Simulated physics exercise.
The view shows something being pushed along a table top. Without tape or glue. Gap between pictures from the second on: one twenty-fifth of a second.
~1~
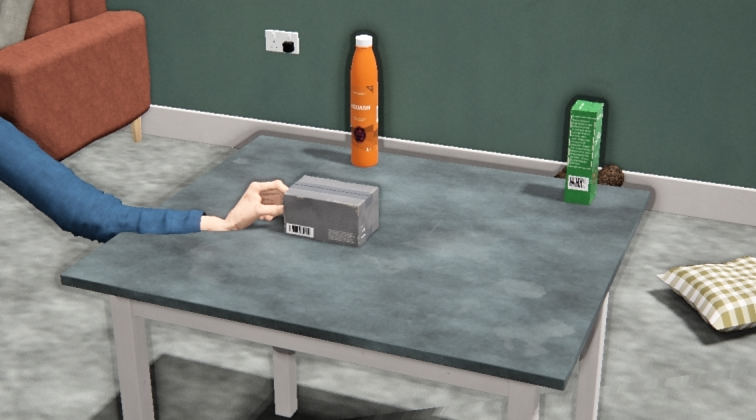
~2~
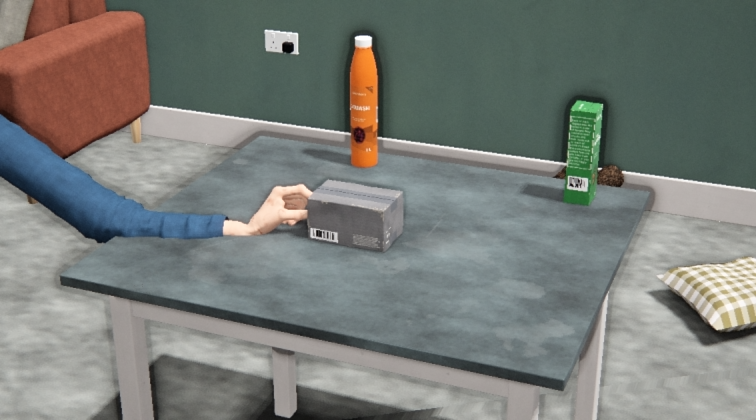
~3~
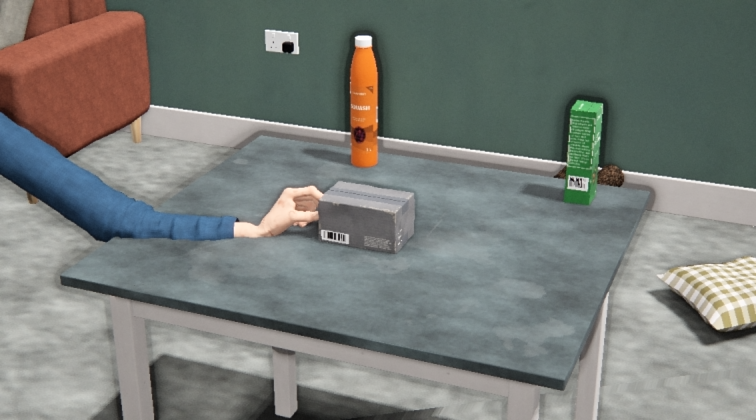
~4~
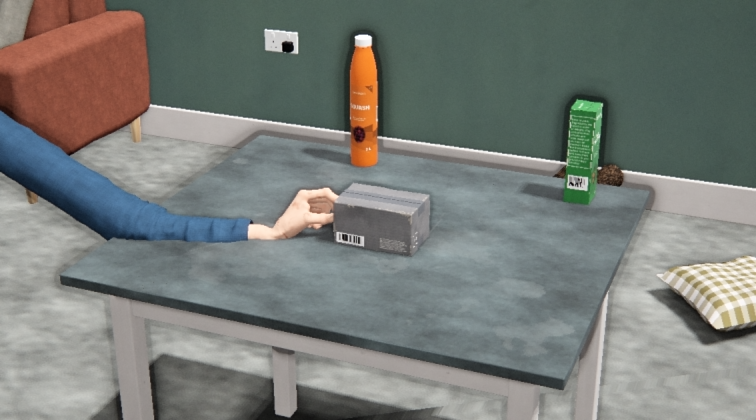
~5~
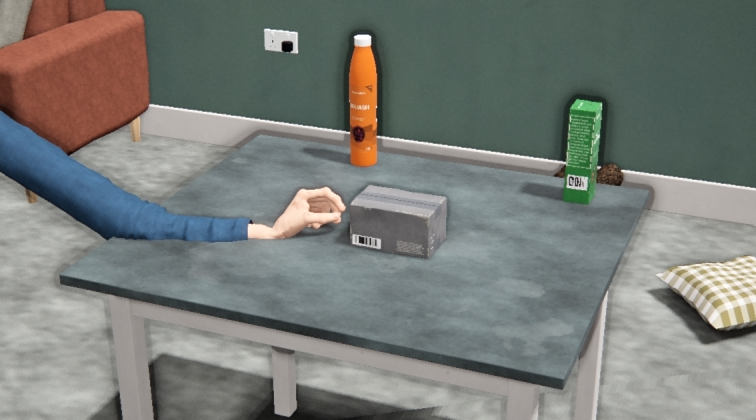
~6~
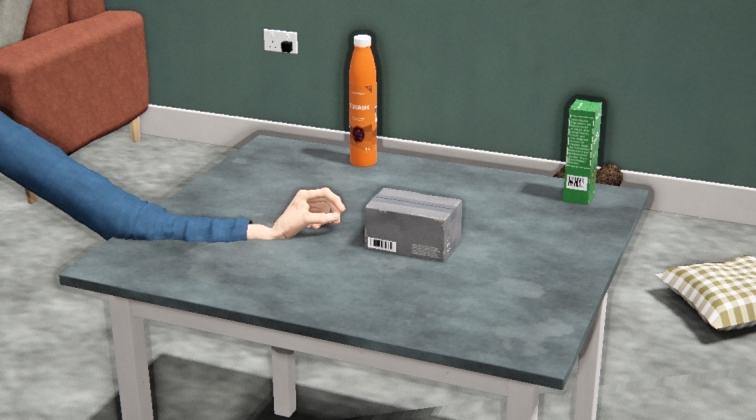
A grey box was pushed to the right across a table by a hand, then slid a little farther on its own after the hand stopped, while an orange bottle and a green carton stood still behind it.
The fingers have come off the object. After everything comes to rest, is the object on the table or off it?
My guess is that it does not leave the table.
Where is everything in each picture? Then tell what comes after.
In the first picture, under the hand; grey box (331, 211).
In the second picture, under the hand; grey box (356, 215).
In the third picture, under the hand; grey box (366, 217).
In the fourth picture, grey box (382, 219).
In the fifth picture, grey box (398, 222) displaced a little.
In the sixth picture, grey box (413, 224) displaced a little.
Then, 0.10 s past the last view, grey box displaced about its own width near (445, 230).
Then, 0.30 s past the last view, grey box displaced about its own width near (475, 235).
Finally, moved from the start, grey box. Final places as the last picture's camera would see them, grey box near (476, 235).
